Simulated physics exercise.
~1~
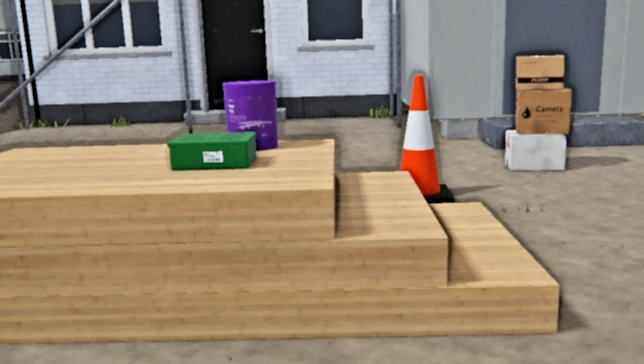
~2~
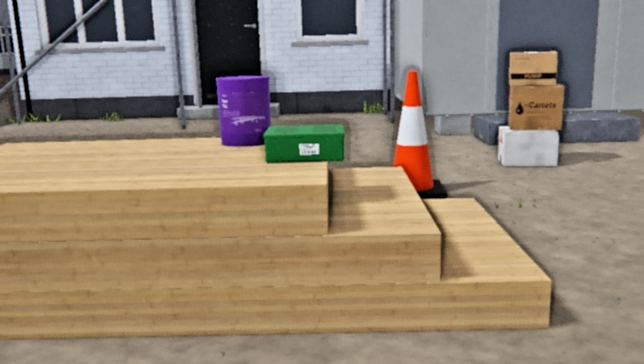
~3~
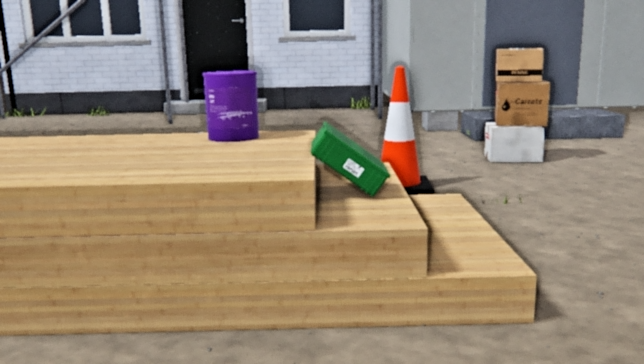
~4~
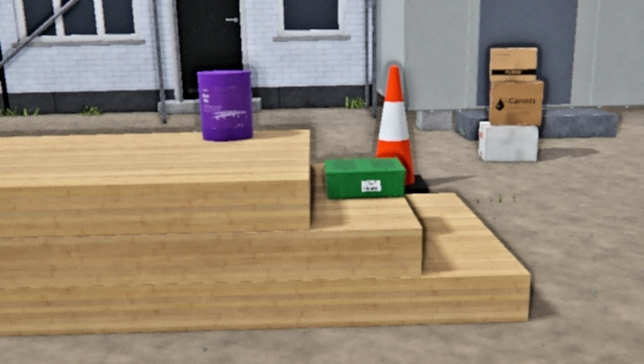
Outside a white brick building, a green box sliding right past a purple barrel, tipping off a wooden landing and settling one step down.
